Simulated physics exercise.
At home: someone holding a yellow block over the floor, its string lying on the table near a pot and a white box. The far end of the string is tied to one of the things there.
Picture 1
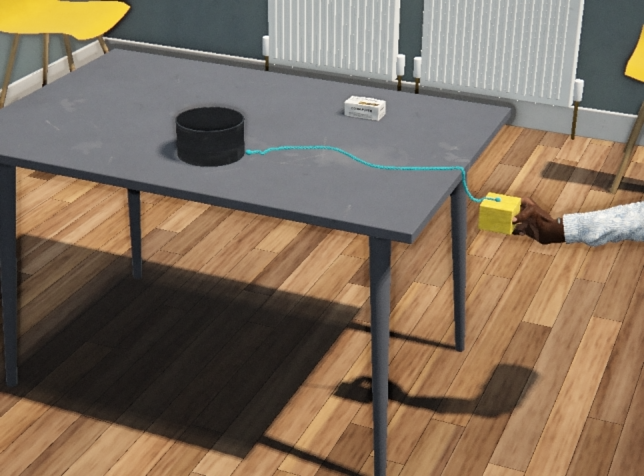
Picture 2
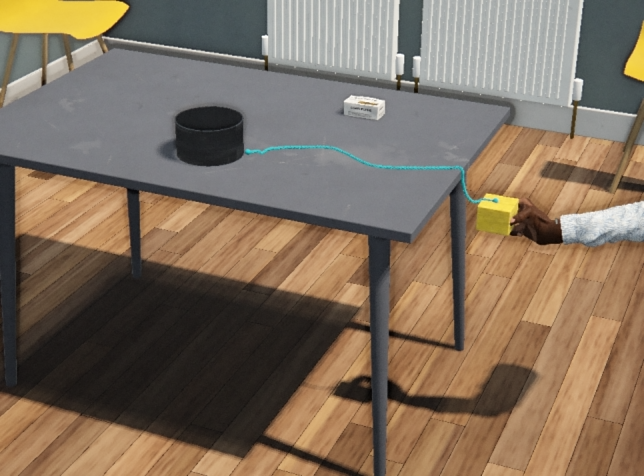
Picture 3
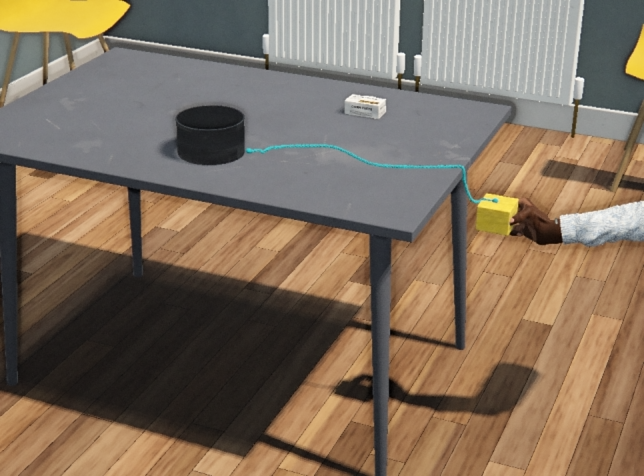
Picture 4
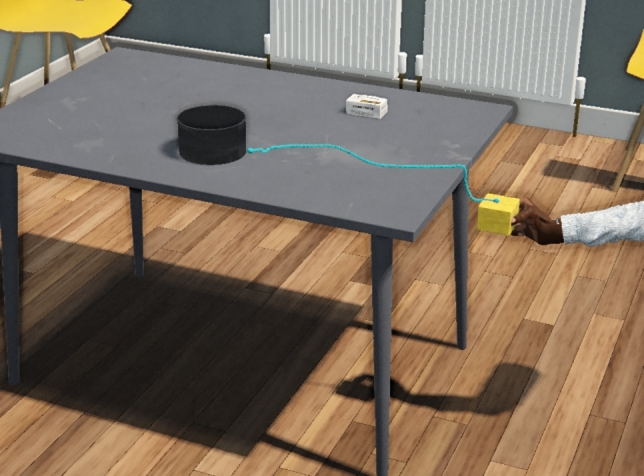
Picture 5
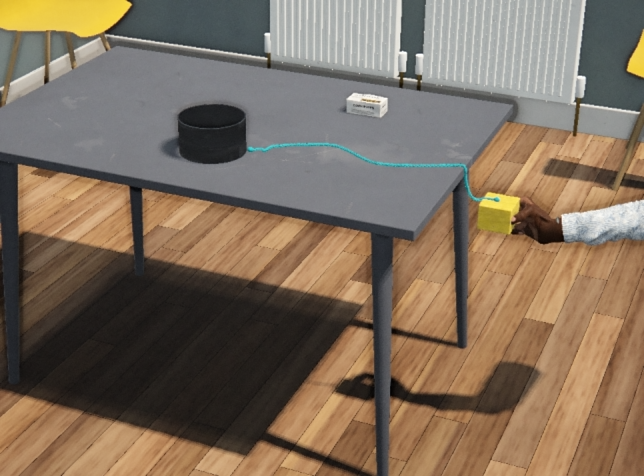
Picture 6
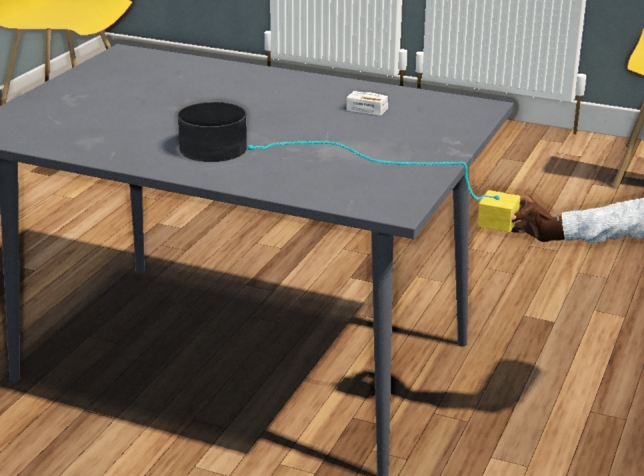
A hand held a yellow block out past the right edge of a grey table, barely moving, while a blue string ran from it across the tabletop to a black pot, near a small white box.
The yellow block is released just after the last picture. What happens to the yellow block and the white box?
In the end the yellow block swings from the edge and the white box stays on top.
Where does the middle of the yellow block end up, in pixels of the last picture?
At about (427, 260).
Then, 0.36 s later than the last view, block above the floor near (448, 257); pot as before; box as before.
Then, 1.14 s later than the last view, block above the floor near (498, 254); pot as before; box as before.
Then, 1.98 s later than the last view, block above the floor near (504, 258); pot as before; box as before.
Finally, block above the floor near (426, 261); pot as before; box as before. The yellow block hangs in the air and the white box remains where it stands.
